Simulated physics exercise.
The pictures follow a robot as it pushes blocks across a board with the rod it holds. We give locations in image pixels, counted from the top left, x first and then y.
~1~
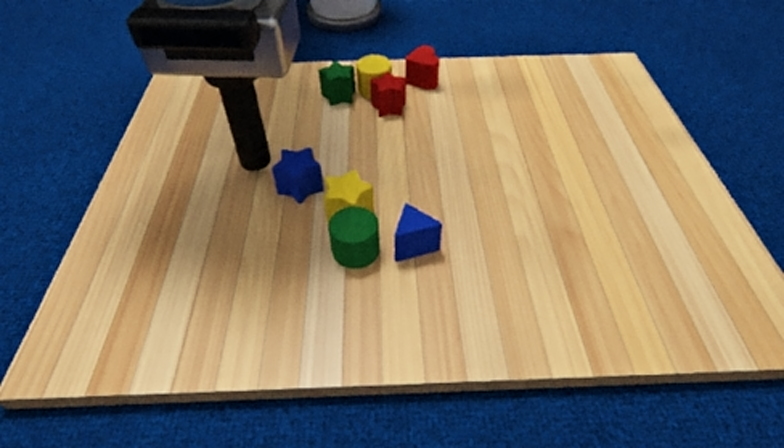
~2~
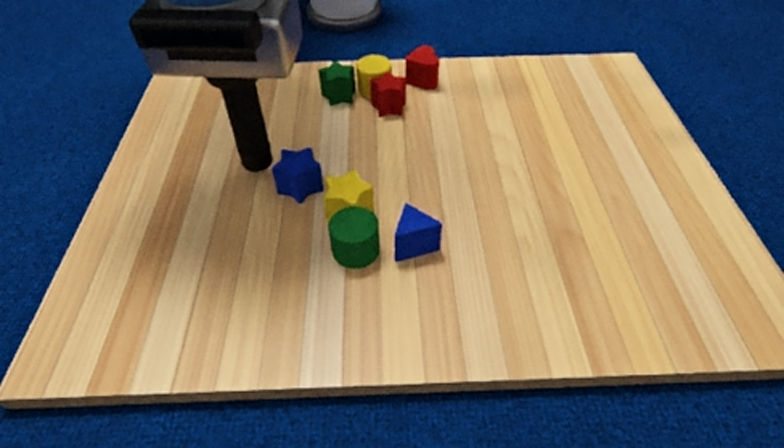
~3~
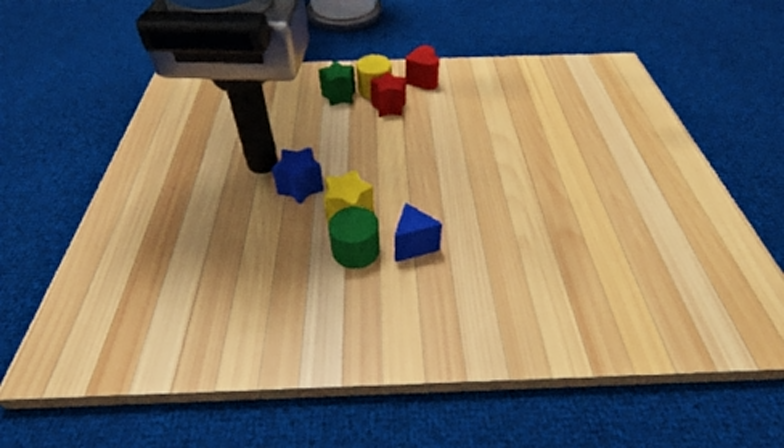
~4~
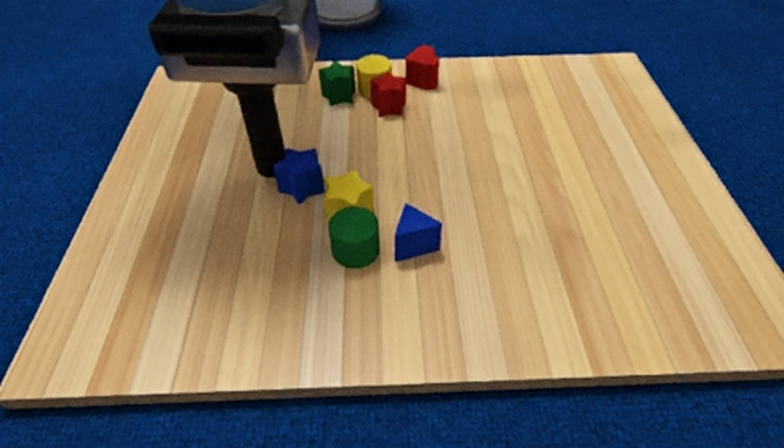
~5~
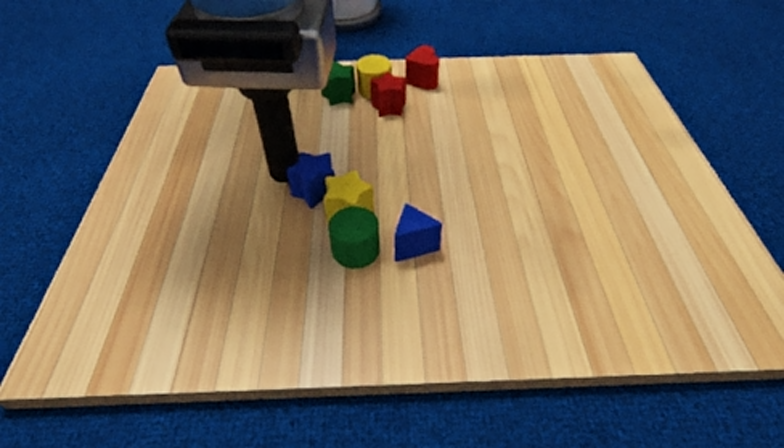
A black rod held by a machine moved slowly right across a wooden board and nudged the blue star slightly toward the yellow star, while the green, red and other blocks stayed still.
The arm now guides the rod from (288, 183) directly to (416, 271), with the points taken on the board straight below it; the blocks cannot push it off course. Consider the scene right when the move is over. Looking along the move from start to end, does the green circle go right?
In short: Yes.
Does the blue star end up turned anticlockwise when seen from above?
Yes, that is what happens.
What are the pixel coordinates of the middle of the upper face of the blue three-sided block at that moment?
It is at (450, 236).
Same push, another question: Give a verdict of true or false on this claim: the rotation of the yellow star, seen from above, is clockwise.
True.
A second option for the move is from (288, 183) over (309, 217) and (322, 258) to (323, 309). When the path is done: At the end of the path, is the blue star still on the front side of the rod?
Going by the path, no.
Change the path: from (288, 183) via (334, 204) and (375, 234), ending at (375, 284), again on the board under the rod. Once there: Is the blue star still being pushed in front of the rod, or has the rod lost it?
It slips out to the side or back.
What follows on the original path. One third of the way, rod (327, 198); blue star (359, 177), turned 35° anticlockwise; yellow star (388, 196), turned 25° clockwise; blue three-sided block (418, 223).
Two thirds of the way, rod (370, 228); blue star (374, 179), turned 80° anticlockwise; yellow star (411, 194), turned 45° clockwise; green circle (365, 244); blue three-sided block (423, 227), turned 35° clockwise.
At the end, rod (416, 261); blue star (374, 179), turned 80° anticlockwise; yellow star (411, 194), turned 45° clockwise; green circle (373, 262); blue three-sided block (450, 236), turned 35° anticlockwise.
